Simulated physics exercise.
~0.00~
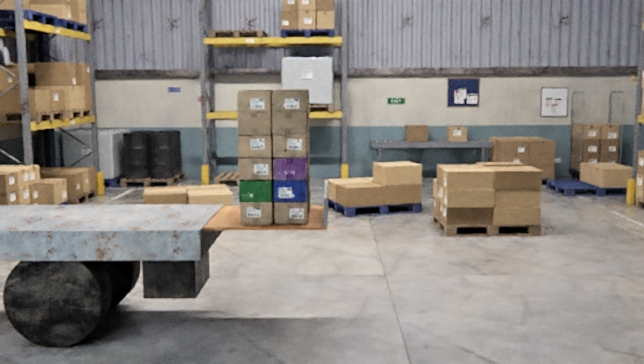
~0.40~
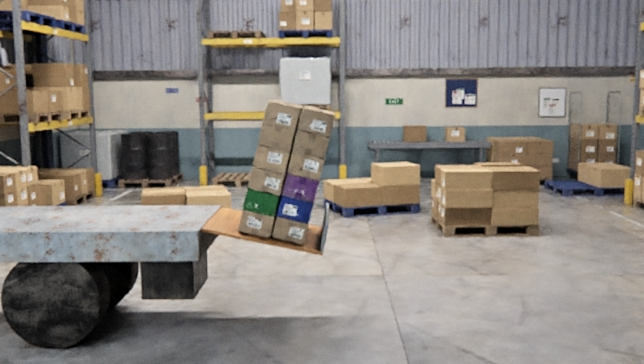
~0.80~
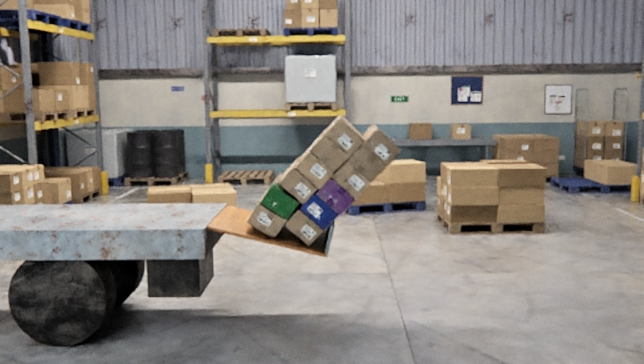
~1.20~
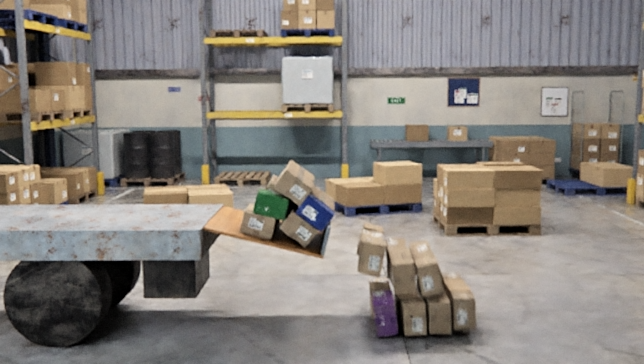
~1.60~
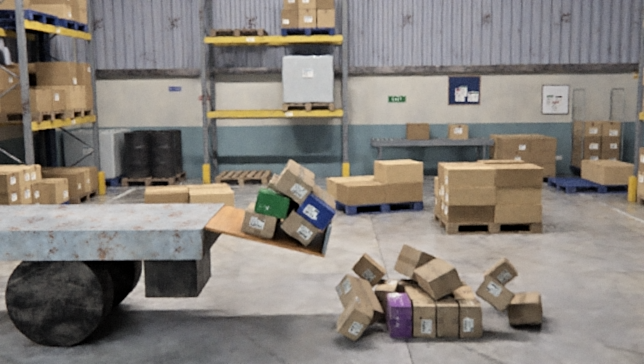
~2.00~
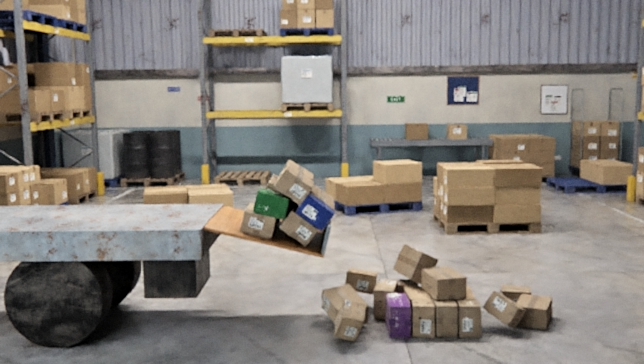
The flap tilts down and stacked parcels topple to the floor, leaving several on it.
